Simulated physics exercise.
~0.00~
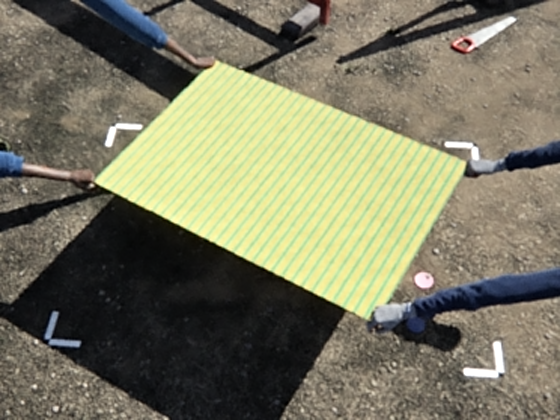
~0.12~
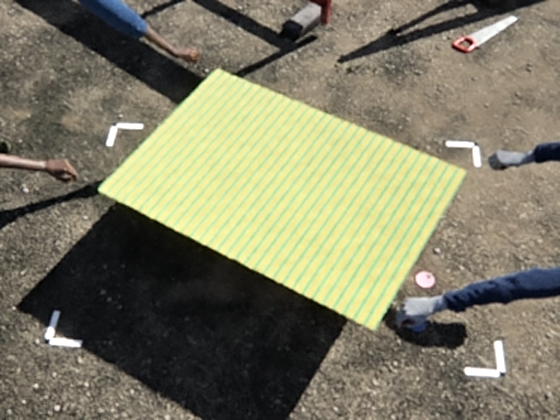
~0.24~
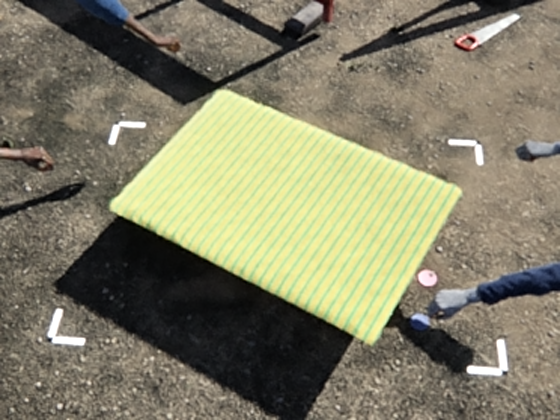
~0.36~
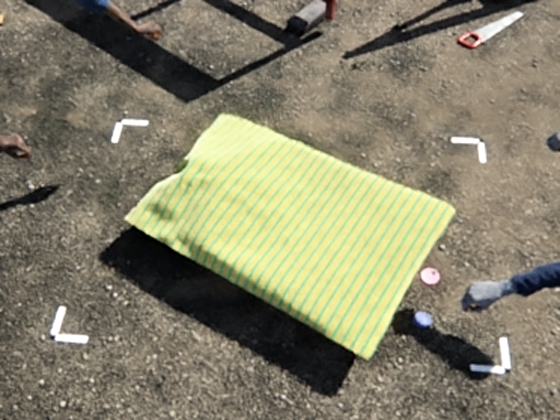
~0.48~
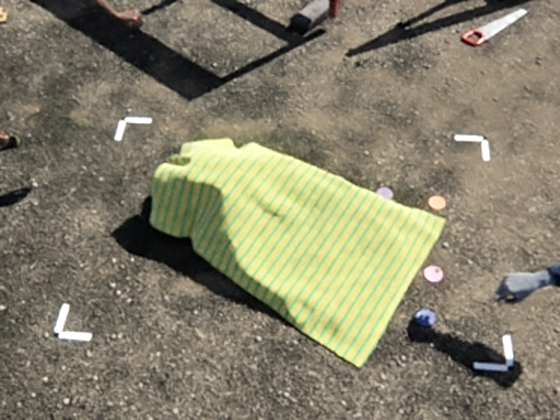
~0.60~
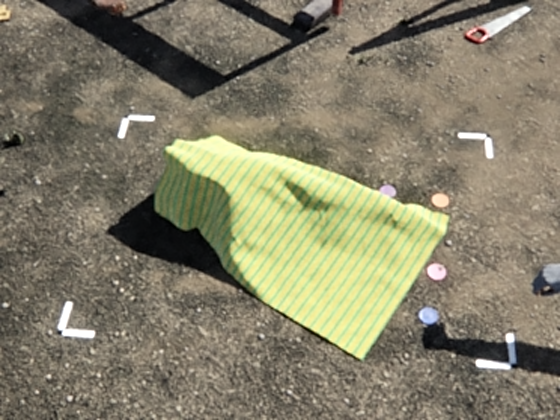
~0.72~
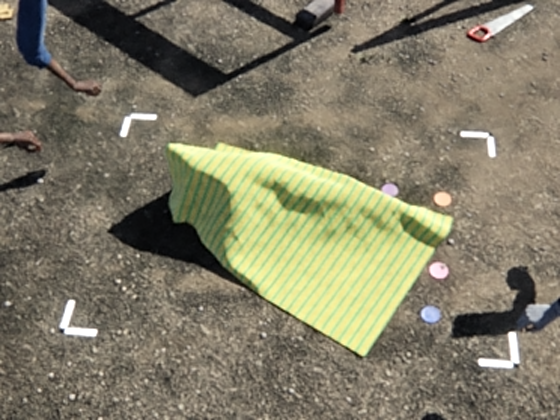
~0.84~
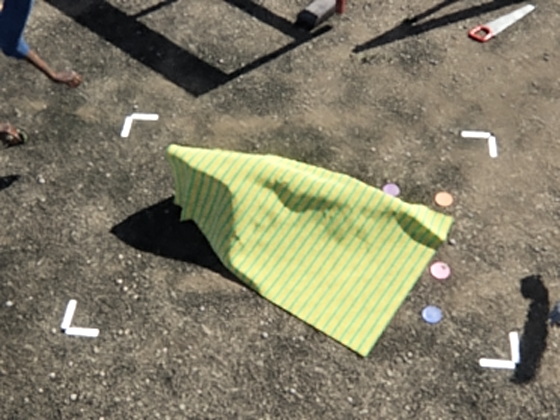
Striped yellow-green blanket dropping from four releasing hands onto gravelly ground, crumpling at its left and settling beside four small discs.
